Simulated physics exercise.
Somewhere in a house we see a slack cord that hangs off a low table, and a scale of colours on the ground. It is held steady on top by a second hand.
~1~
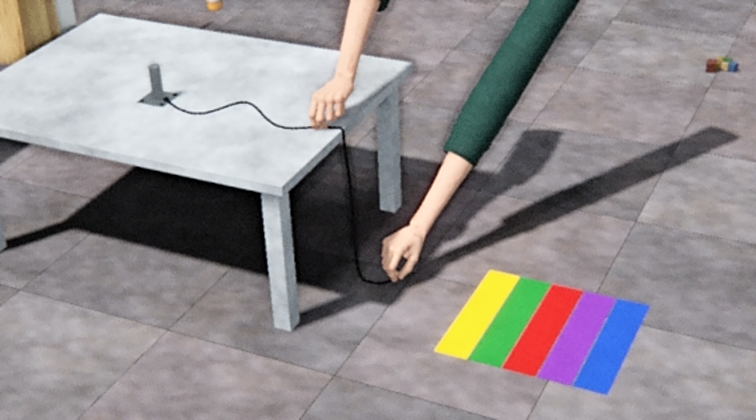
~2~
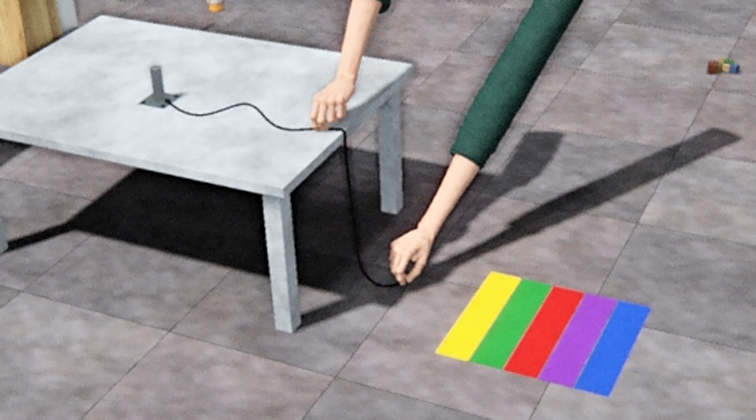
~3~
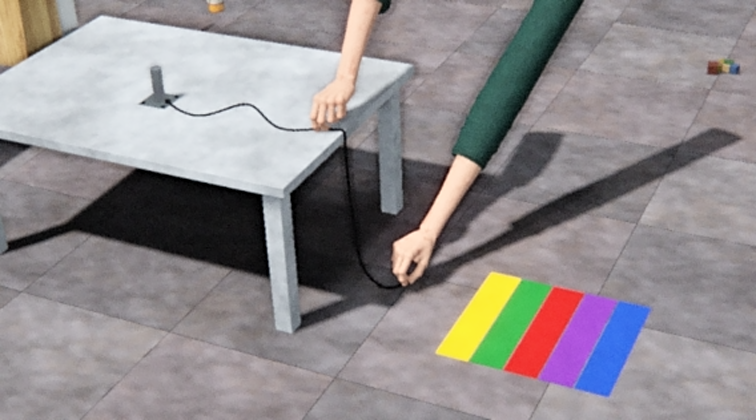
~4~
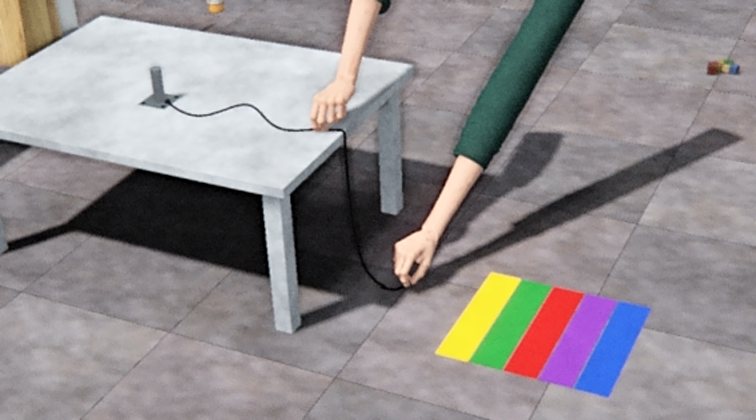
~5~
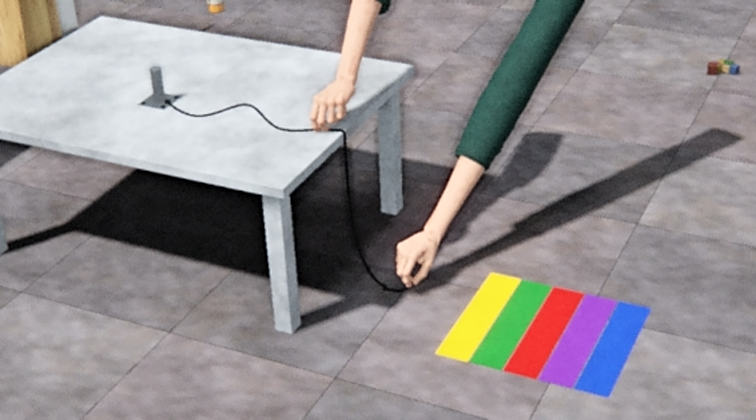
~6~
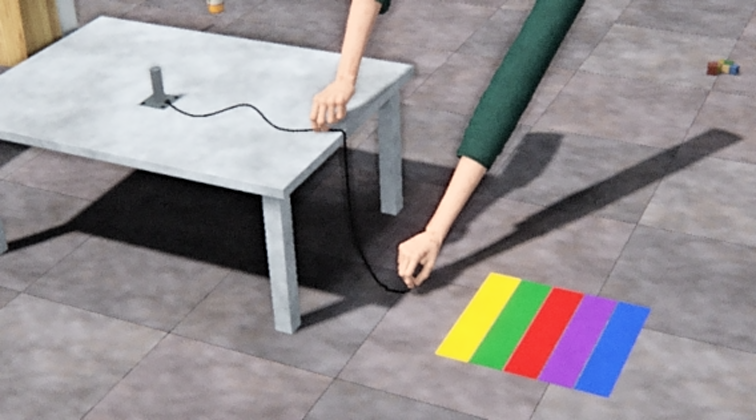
A hand below a low table draws a black cord's end slightly right.
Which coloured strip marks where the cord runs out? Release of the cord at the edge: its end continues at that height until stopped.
Red.
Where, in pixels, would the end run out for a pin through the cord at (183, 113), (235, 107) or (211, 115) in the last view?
Going through the tries, I'd expect close to (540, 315), (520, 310) and lastly (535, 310).
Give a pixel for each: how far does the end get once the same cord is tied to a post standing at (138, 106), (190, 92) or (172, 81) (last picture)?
Try 1 about (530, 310), try 2 about (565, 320), try 3 about (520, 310).
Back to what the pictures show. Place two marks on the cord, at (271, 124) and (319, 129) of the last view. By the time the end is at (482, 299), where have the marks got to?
The first ends at (304, 127) and the second at (345, 148).
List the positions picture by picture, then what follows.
End (398, 277); yellow (461, 339); green (494, 347); red (528, 356); purple (563, 365); blue (598, 373), in the first picture.
End (405, 280); cord through (184, 112) (245, 104) (283, 129) (345, 144) (352, 206) (362, 269), in the second picture.
End (408, 281), in the third picture.
End (410, 282); cord through (184, 113) (245, 105) (283, 129) (345, 145) (351, 206) (366, 269), in the fourth picture.
End (412, 283), in the fifth picture.
End (414, 283); cord through (184, 113) (245, 105) (283, 130) (345, 145) (350, 207) (369, 269), in the sixth picture.
Soon after, end near (481, 299); over yellow.
After that, end near (522, 309); over green.
At the stop, end near (547, 314); over red. Over red.
